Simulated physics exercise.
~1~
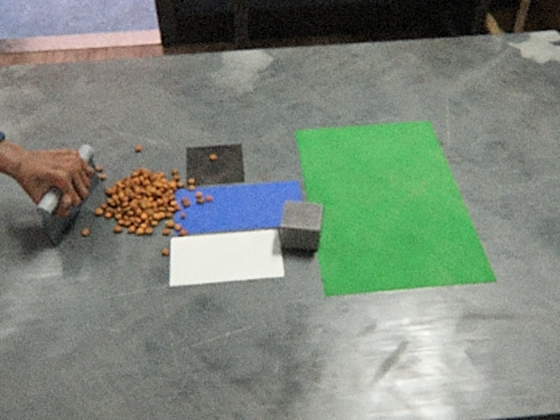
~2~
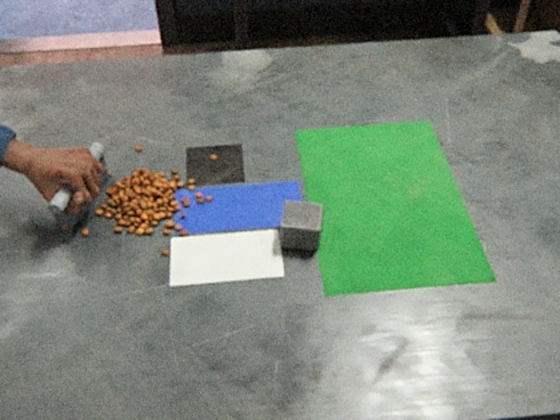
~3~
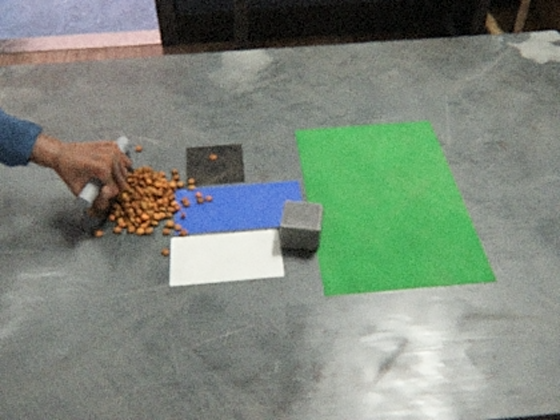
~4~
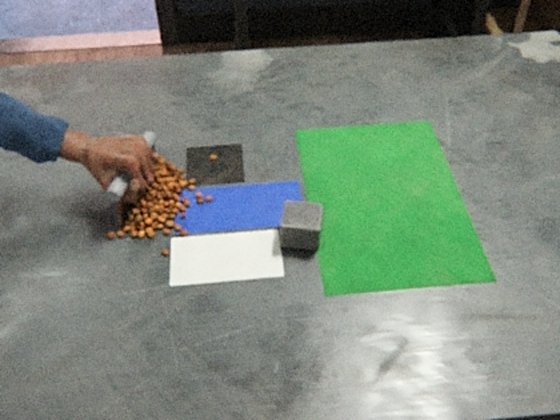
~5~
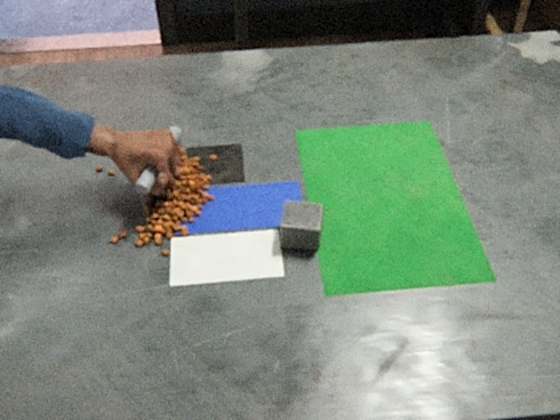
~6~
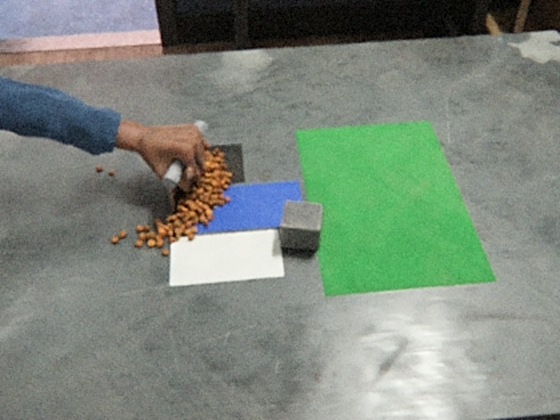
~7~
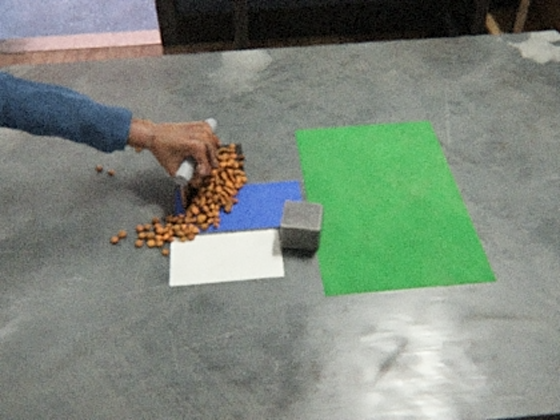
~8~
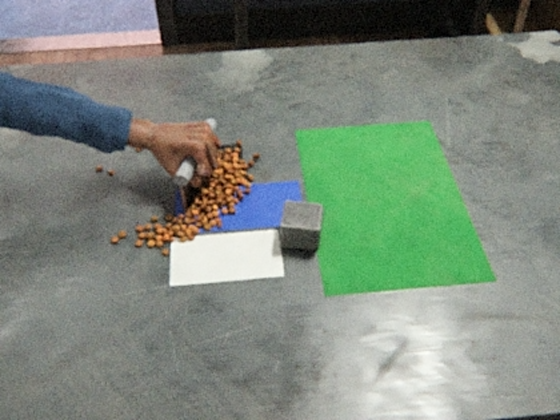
A hand pushed a pile of small brown pieces rightward across a gray table with a scraper, spreading them over the blue and black mats, then stopped short of the gray block, leaving a few stragglers behind and the green mat empty.
